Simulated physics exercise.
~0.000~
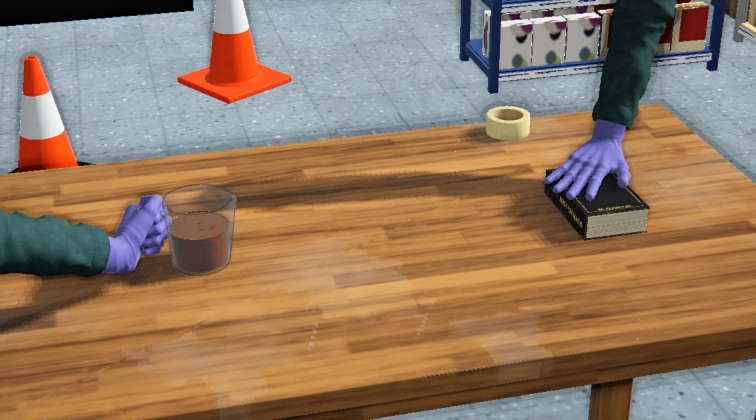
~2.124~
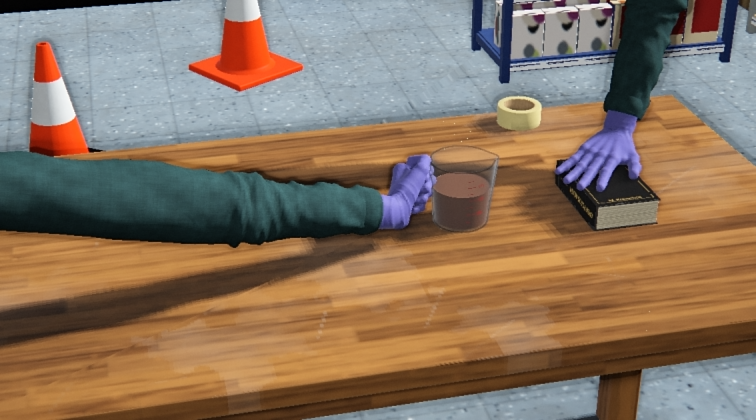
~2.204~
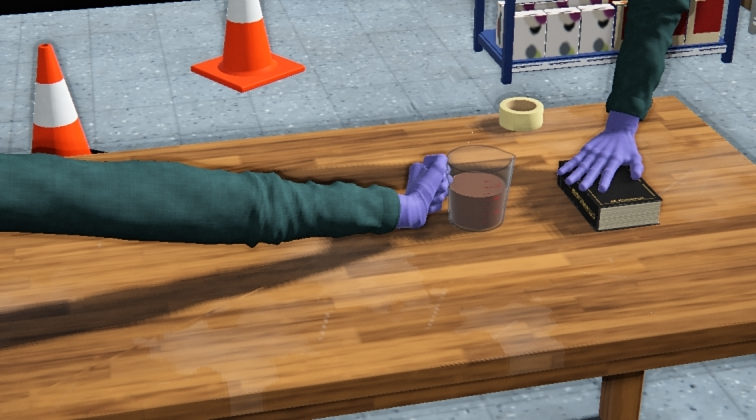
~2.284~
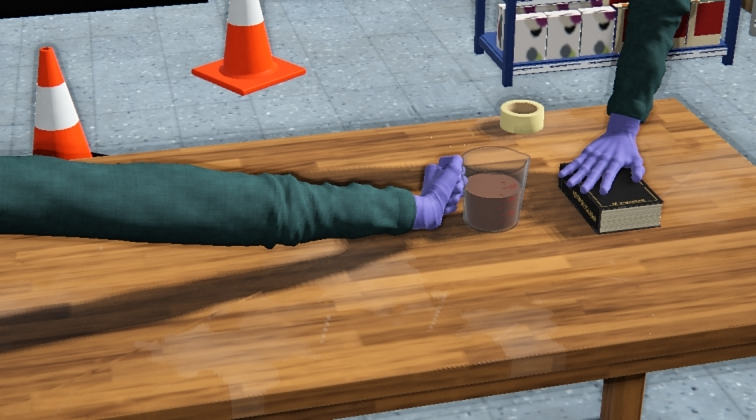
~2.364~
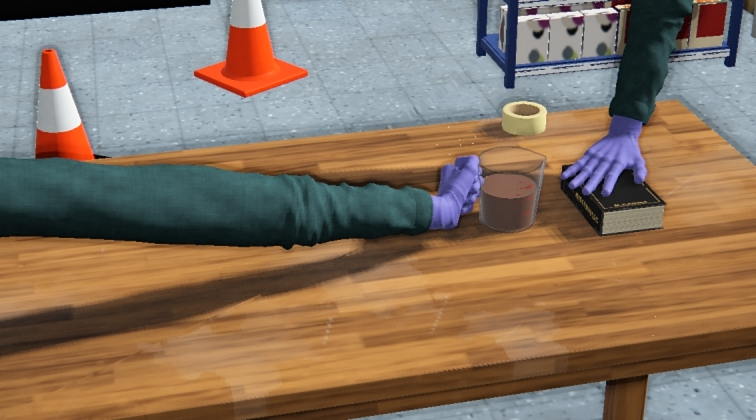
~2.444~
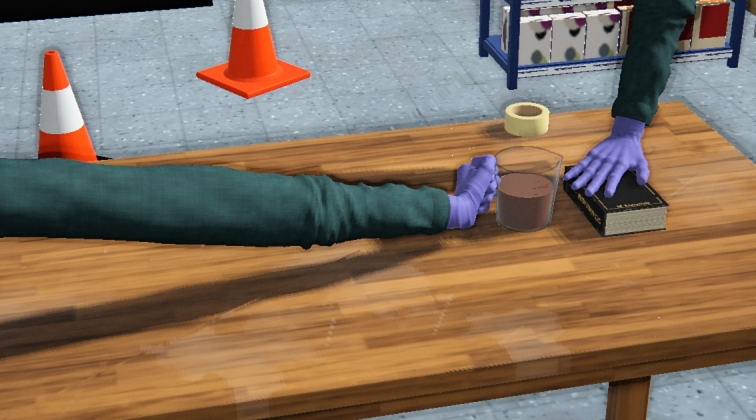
On a wooden table, a purple-gloved hand pushes a half-full measuring jug rightward, closer to a black book under another gloved hand.
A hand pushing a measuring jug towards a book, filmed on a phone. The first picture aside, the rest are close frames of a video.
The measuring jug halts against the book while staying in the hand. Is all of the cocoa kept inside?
Yes, nothing escapes.
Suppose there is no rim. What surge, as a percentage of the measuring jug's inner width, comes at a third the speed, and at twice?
10 and 50 per cent.
Around 2.6 s, the measuring jug meets the book.
Around 2.7 s, the cocoa surges up the wall; the wave climbs under half way to the rim.
Around 4.0 s, the measuring jug stands at the book; none is lost.
